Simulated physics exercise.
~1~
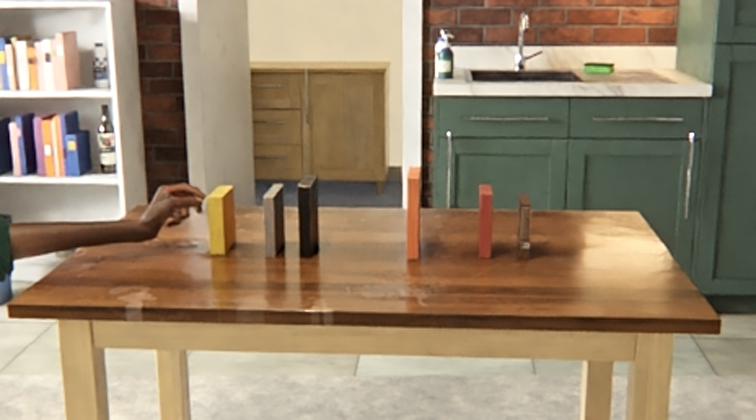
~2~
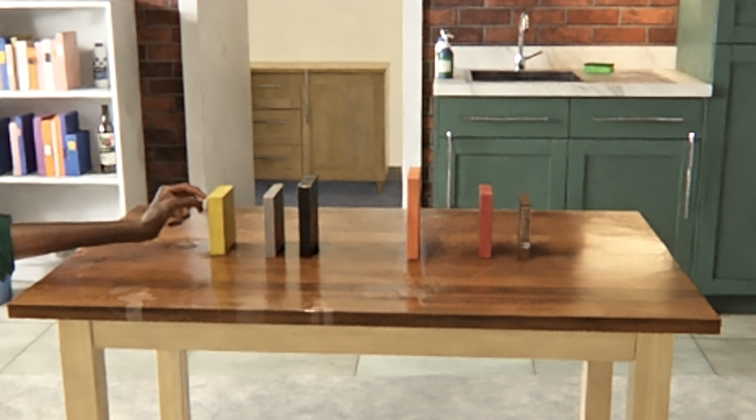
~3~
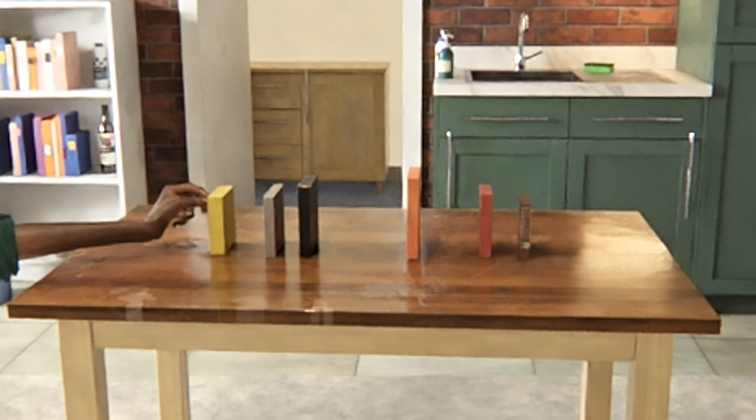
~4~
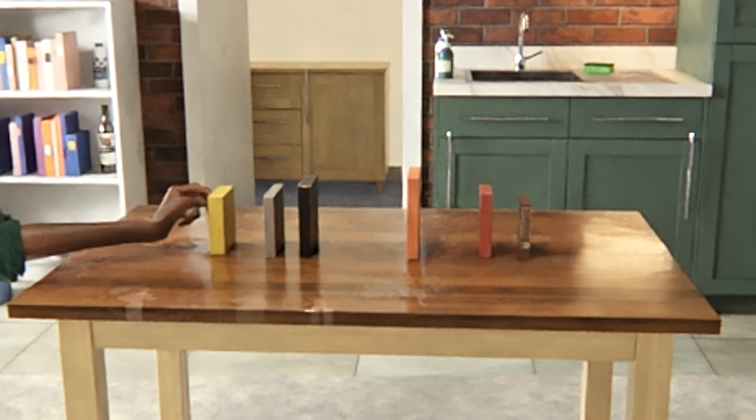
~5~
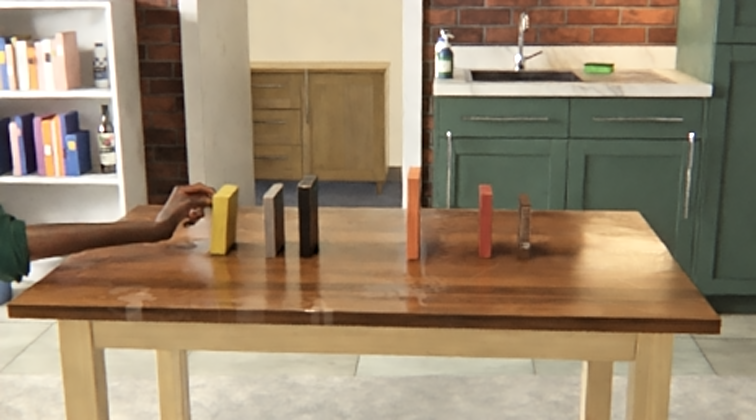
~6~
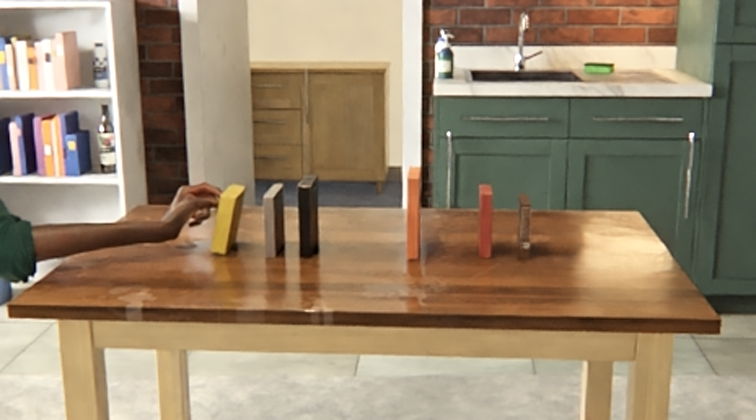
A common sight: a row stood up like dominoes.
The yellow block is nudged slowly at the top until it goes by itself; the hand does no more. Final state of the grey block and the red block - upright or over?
At the end, the grey block goes down in the end. The red block is left standing in the end.
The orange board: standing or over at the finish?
Result for the orange board: Up.
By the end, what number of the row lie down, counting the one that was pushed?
Total: 3.
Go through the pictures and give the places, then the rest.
The first frame shows grey block (275, 220); red block (485, 221).
The second frame shows black board (309, 215); orange board (414, 212).
The third frame shows black board (309, 215); orange board (414, 212).
The fourth frame shows black board (309, 215); orange board (414, 212).
The fifth frame shows yellow block 6° over; black board (309, 215); orange board (414, 212).
The sixth frame shows yellow block 13° over; grey block (275, 220); red block (485, 221).
Then, 0.30 s past the last view, yellow block 51° over; grey block rocked 9° from its first pose near (279, 220).
Then, 0.50 s past the last view, yellow block 68° over; grey block rocked 36° from its first pose near (294, 223); black board rocked 16° from its first pose.
Then, 0.60 s past the last view, yellow block 75° over; grey block rocked 56° from its first pose near (303, 229); black board rocked 45° from its first pose.
Then, 0.70 s past the last view, yellow block 79° over; grey block rocked 70° from its first pose near (312, 235); black board on its side.
Finally, down or leaning hard on the table, black board and grey block; the other 2 still in place. Final places as the last picture's camera would see them, grey block near (312, 235), red block near (485, 221).
